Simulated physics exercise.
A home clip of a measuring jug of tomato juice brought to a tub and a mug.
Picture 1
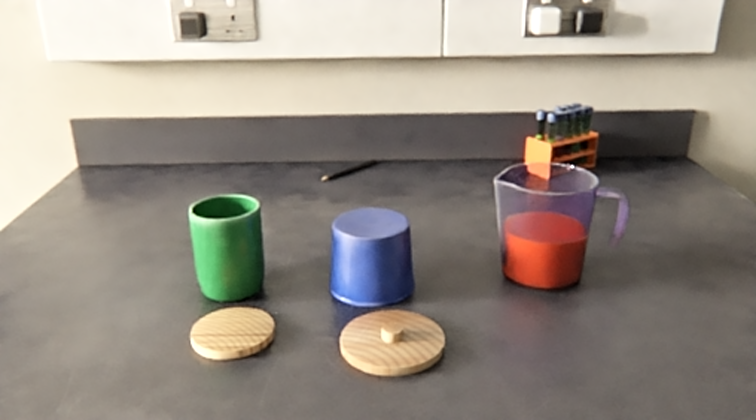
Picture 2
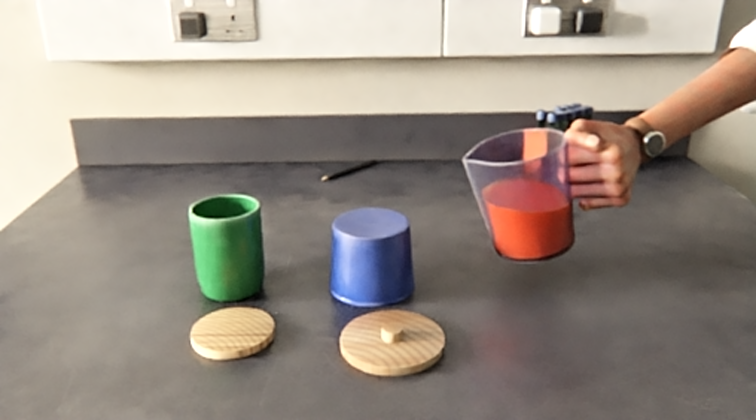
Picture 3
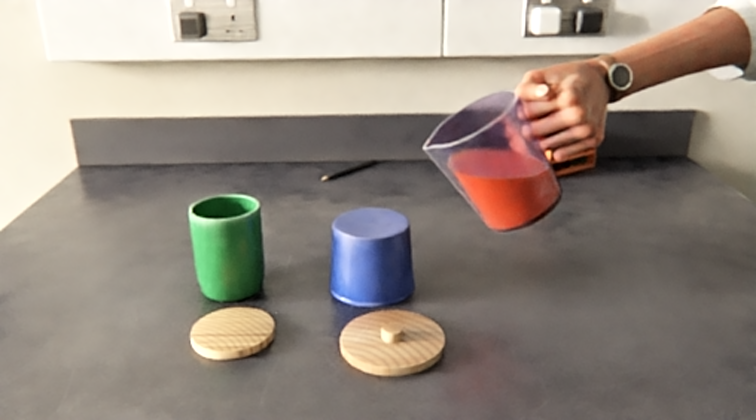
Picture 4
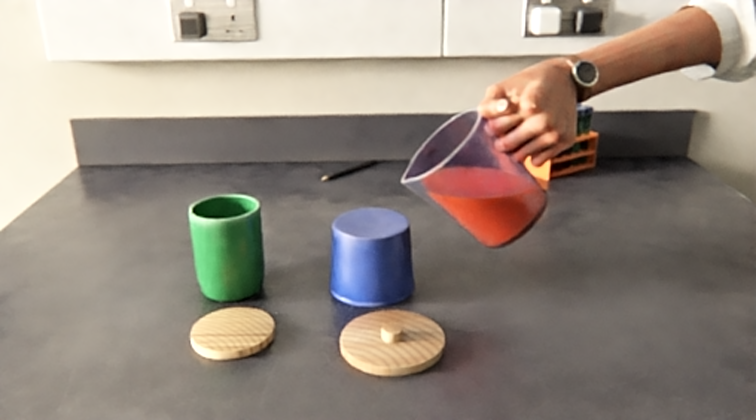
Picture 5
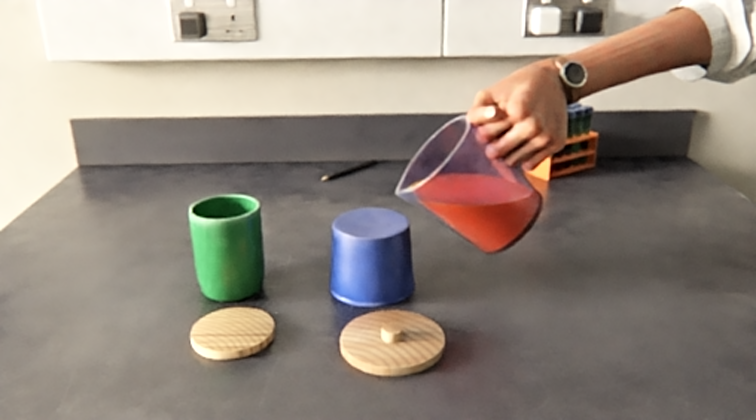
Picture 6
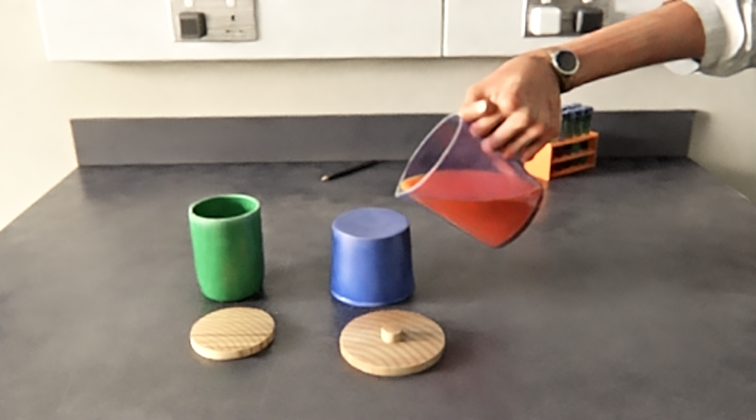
Measuring jug of red liquid being lifted by a hand, moved left and tilted near an upturned blue tub and open green mug.
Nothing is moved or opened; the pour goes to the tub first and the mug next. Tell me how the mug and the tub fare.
The mug catches it and the tub gets none inside.
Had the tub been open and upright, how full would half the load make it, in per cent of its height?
Roughly 40 per cent.
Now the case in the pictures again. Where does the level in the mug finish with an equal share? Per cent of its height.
Close to 45 %.
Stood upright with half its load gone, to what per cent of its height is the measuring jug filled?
I make it 25 per cent.
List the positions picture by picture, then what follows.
The first frame shows at the start; measuring jug (545, 225) about half full; tub (372, 256) upside down; mug (229, 251) open.
In the second frame, a hand has the measuring jug; measuring jug about half full, surface at (527, 197); tub (372, 256) upside down.
The third frame shows tilting; measuring jug (498, 162) tipped 30° with all of its load; mug (229, 251) open.
The fourth frame shows no stream yet; measuring jug (479, 180) tipped 45° with all of its load; tub (372, 256) upside down.
The fifth frame shows still nothing leaves it; measuring jug (473, 187) tipped 45° with all of its load; mug (229, 251) open.
The sixth frame shows on the point of pouring; measuring jug (472, 182) tipped 50° with all of its load; tub (372, 256) upside down; mug (229, 251) open.
Shortly, it runs off the upturned base of the tub.
Then, the tomato juice goes into the mug.
At the finish, the tub is empty, in a puddle; the mug has its share inside.
